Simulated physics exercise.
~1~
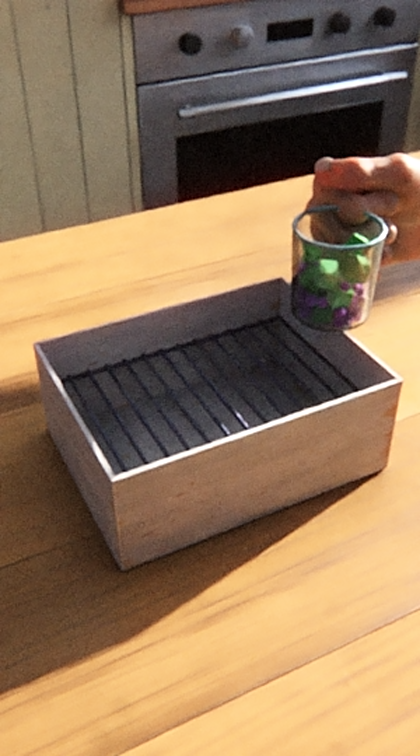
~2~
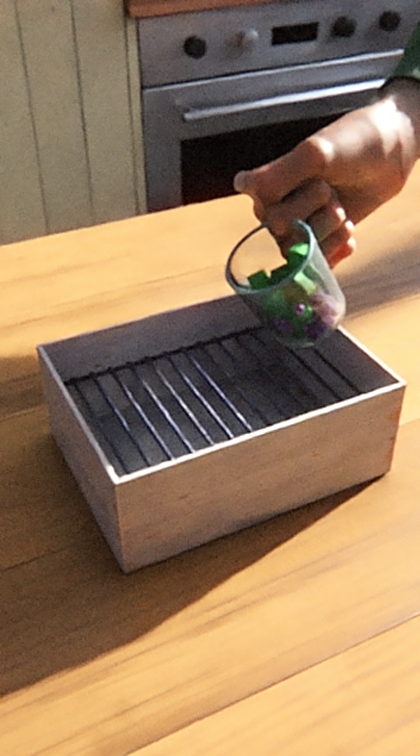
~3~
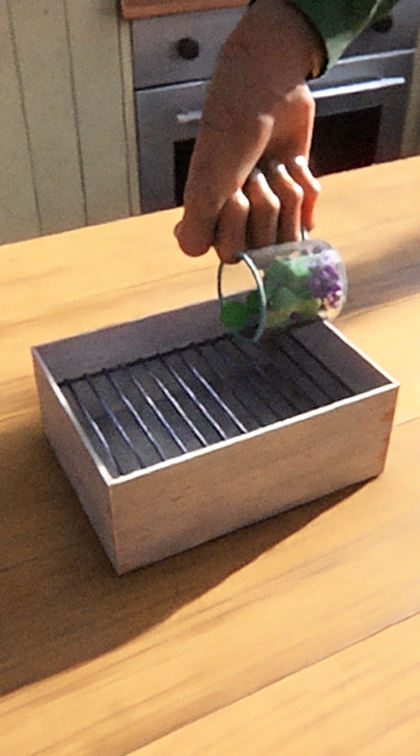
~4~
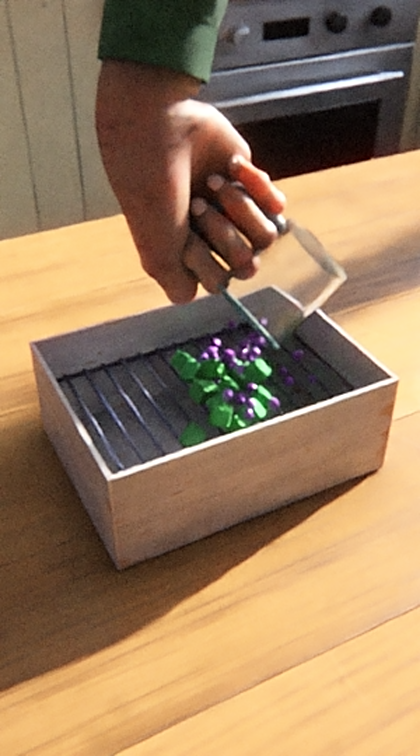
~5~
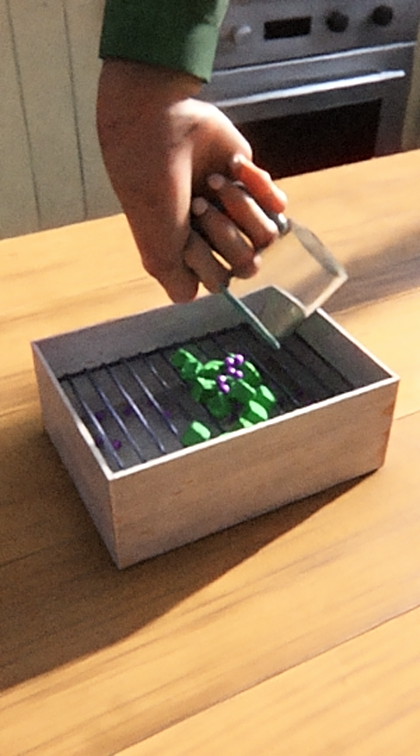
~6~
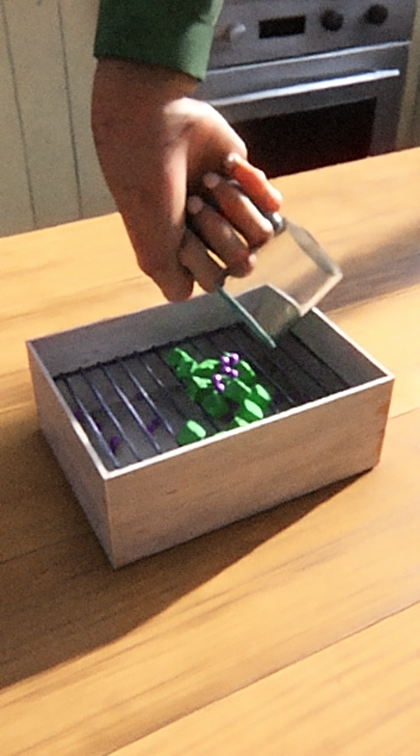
In a kitchen, a hand tipping green and purple pieces from a glass cup onto a rack, greens staying, most purples dropping through.
